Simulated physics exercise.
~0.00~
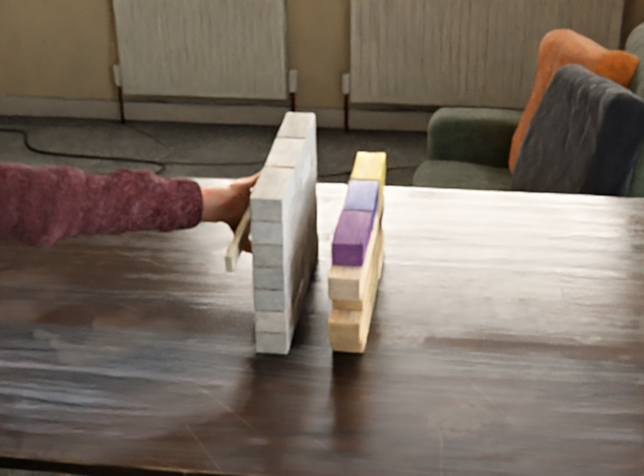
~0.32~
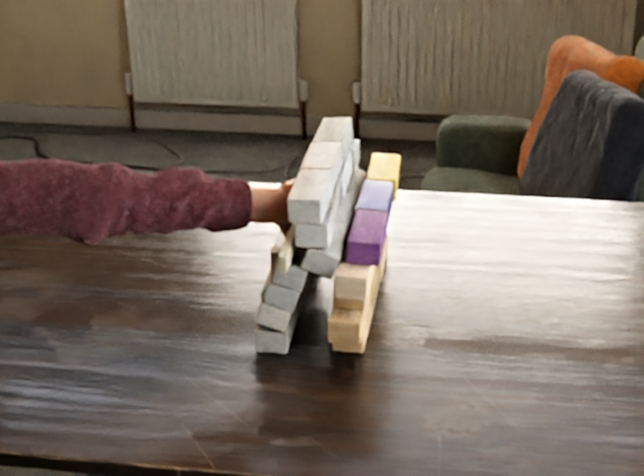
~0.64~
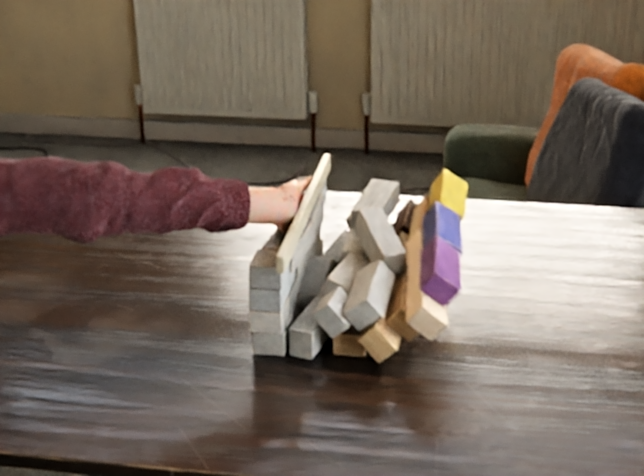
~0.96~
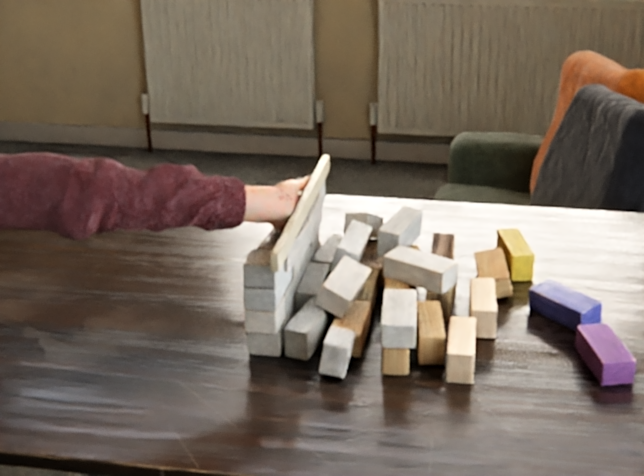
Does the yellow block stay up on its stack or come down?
The yellow block comes down. It tips over with the second stack as the pale blocks crash into it, and ends up lying to the right of the pile.
